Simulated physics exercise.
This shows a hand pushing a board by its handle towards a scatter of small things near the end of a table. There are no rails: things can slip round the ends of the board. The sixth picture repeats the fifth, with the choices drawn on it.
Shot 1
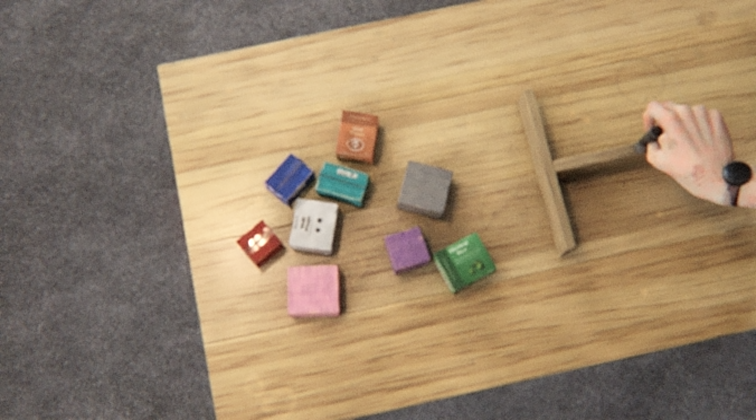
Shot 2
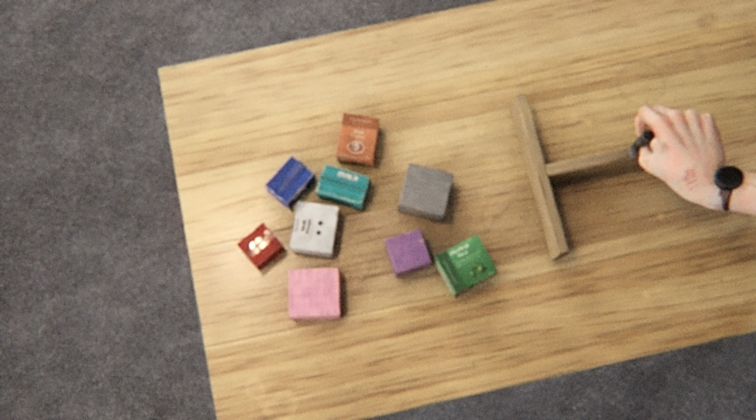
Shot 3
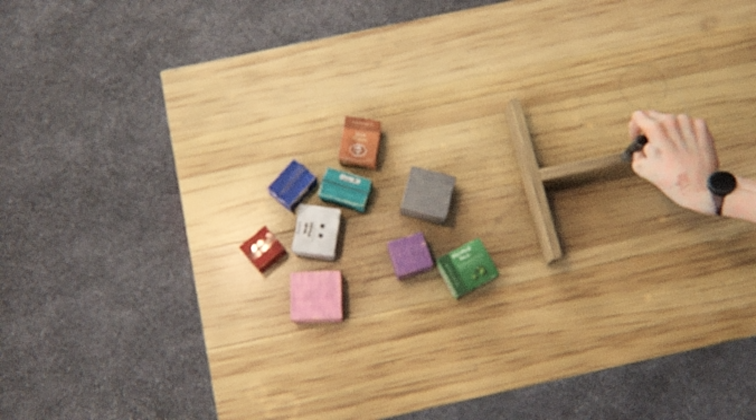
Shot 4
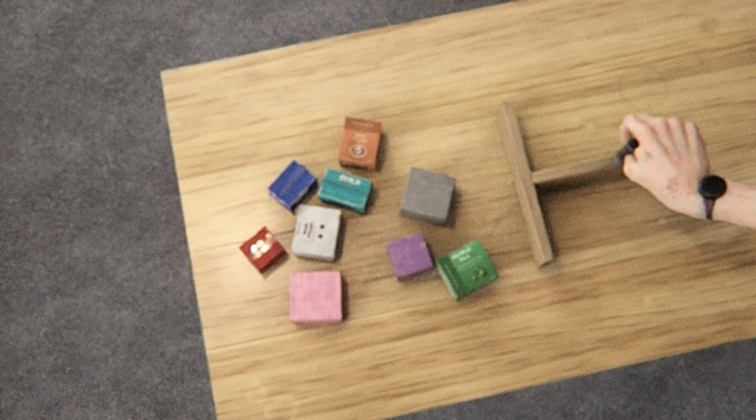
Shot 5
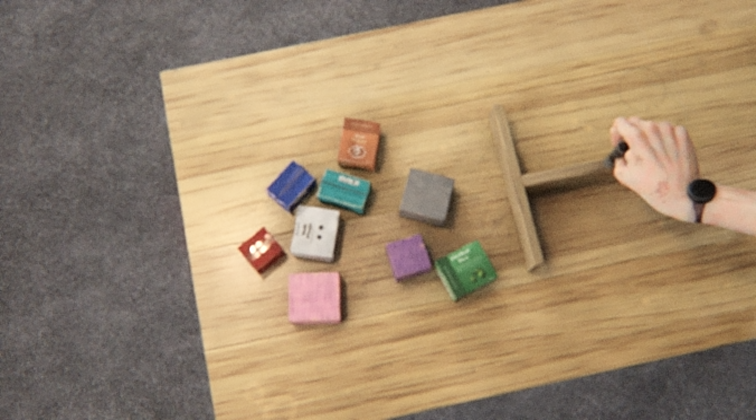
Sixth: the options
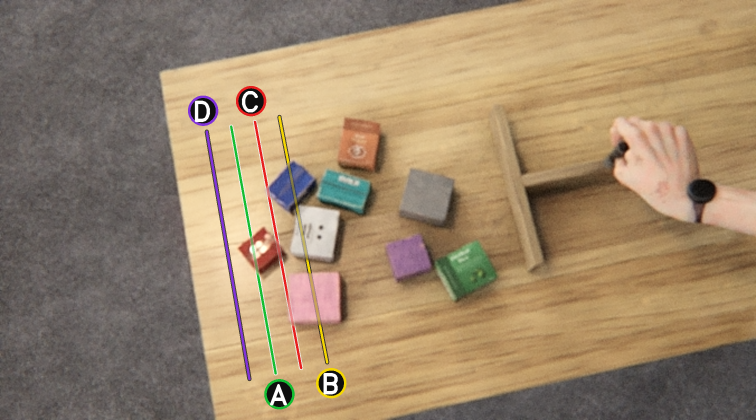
On a wooden table above grey carpet, a hand wearing a dark watch grips the handle of a wooden board and slides it slowly left a short way, while the scattered coloured boxes and blocks remain in place, untouched.
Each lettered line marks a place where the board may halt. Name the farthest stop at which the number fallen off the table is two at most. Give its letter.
At C, and not beyond.
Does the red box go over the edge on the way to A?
Yes.
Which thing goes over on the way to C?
The red box goes over.
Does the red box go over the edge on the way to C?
By then, yes.
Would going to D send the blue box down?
Yes.
On the marked copy, A at (253, 246); B at (302, 235); C at (277, 241); D at (227, 251).
With C. Early on, board (433, 200); green packet (418, 281); purple block (373, 257).
Further on, board (346, 218); red box (231, 267); blue box (241, 168).
At the end, board (278, 232); red box over the edge; pink block (209, 334); one fallen.
As for the rest, A drops three; B is within the limit but short; D drops six.
